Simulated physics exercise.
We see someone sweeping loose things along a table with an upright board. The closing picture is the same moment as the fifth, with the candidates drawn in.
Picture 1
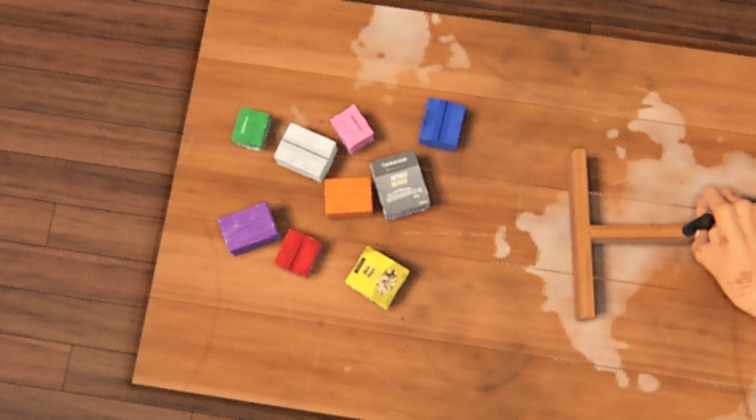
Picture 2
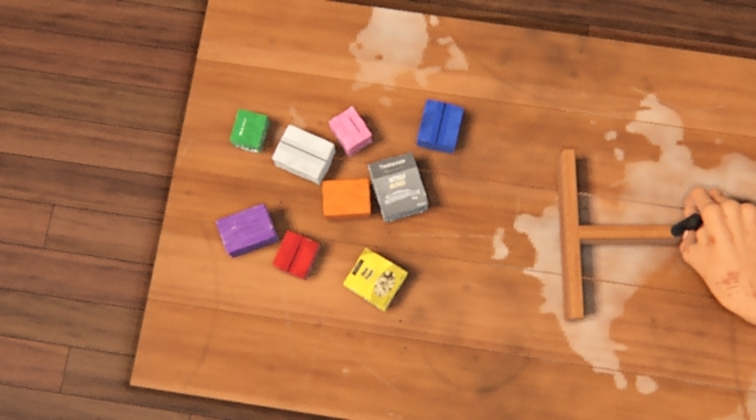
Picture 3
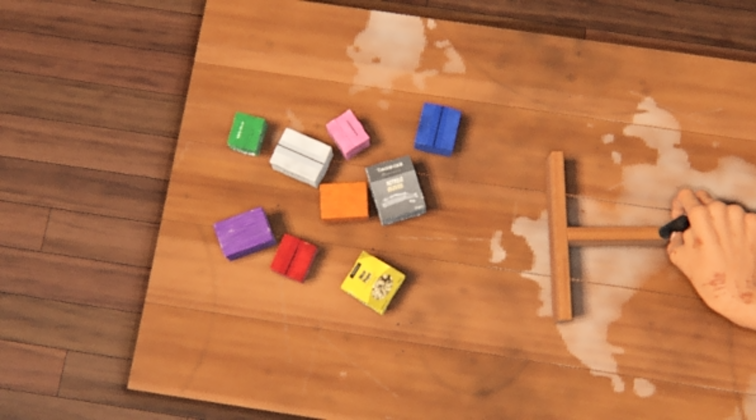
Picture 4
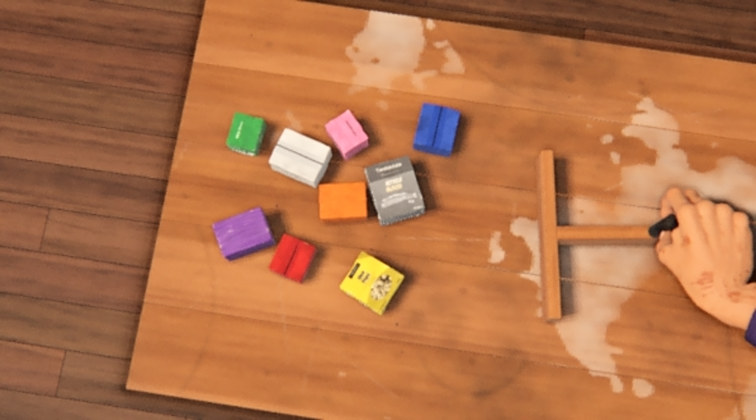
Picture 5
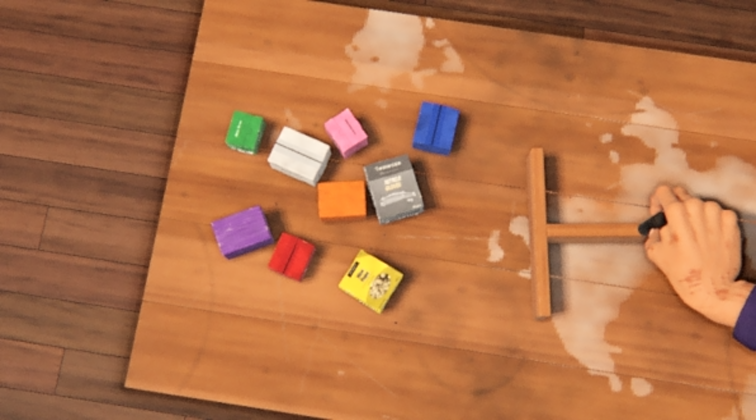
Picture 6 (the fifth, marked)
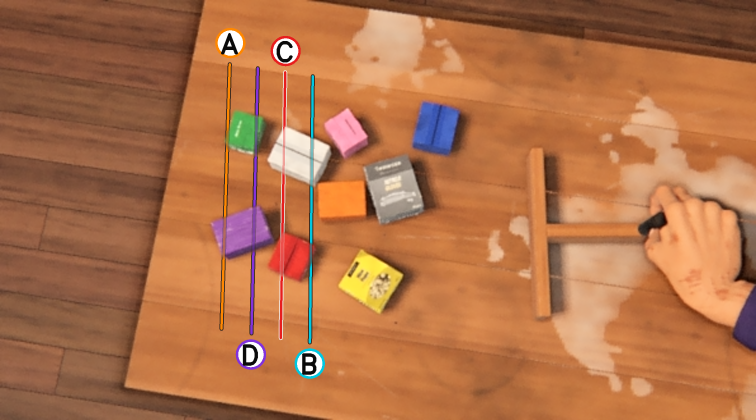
On a wooden table with whitish patches, a hand slid an upright wooden board a short way left toward a scattered group of small colourful boxes, which stayed in place, untouched by the board.
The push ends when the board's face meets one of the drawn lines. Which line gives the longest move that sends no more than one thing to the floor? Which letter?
D is the last line within the limit.
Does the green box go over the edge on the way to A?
Yes.
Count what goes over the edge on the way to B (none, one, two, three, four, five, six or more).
The count is none.
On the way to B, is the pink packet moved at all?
By then, yes.
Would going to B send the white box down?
No.
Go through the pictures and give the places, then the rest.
In the first frame, purple block (250, 229); pink packet (352, 130); blue box (442, 125).
In the second frame, board (574, 232); green box (250, 131).
In the third frame, board (562, 234); white box (303, 158).
In the fourth frame, board (552, 233); red box (293, 259).
In the fifth frame, board (542, 230); purple block (244, 233); pink packet (346, 134); blue box (436, 129).
On the copy, A at (226, 192); B at (311, 205); C at (283, 201); D at (255, 197).
On D. First, board (437, 215); blue box (421, 121); green box (246, 133).
Then, board (335, 199); green box (235, 128); purple block (230, 237).
Finally, board (255, 187); green box (186, 97); white box (193, 132); none fallen.
By contrast, A drops three; B is within the limit but short; C is within the limit but short.
